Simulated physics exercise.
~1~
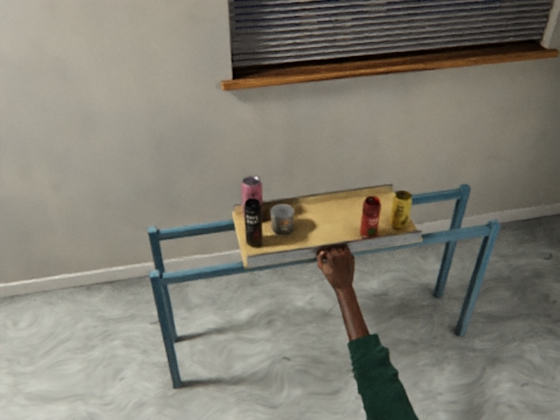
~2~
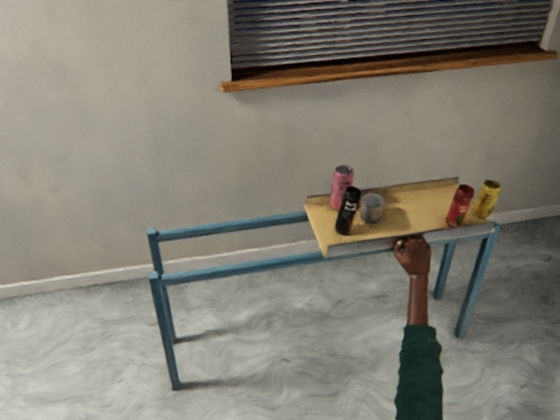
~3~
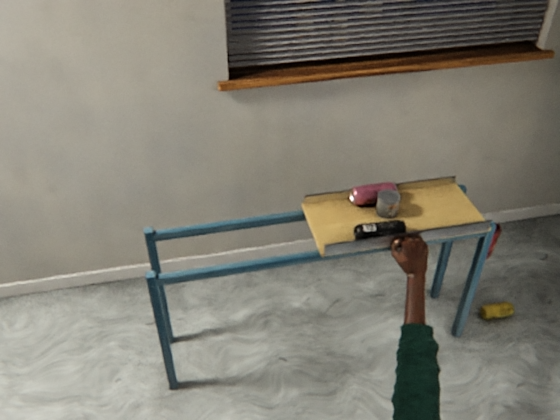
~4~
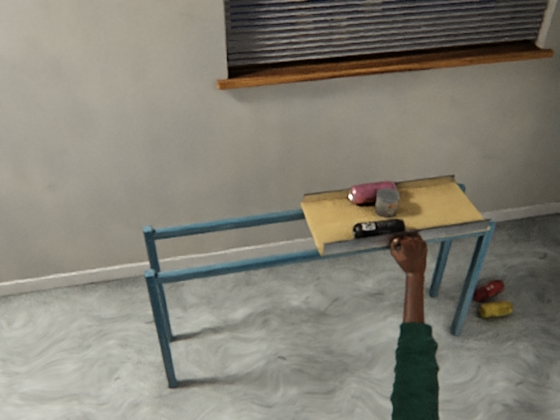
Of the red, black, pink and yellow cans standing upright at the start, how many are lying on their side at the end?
All four end up on their side, with the pink and black cans lying on the tray and the red and yellow cans on the floor.
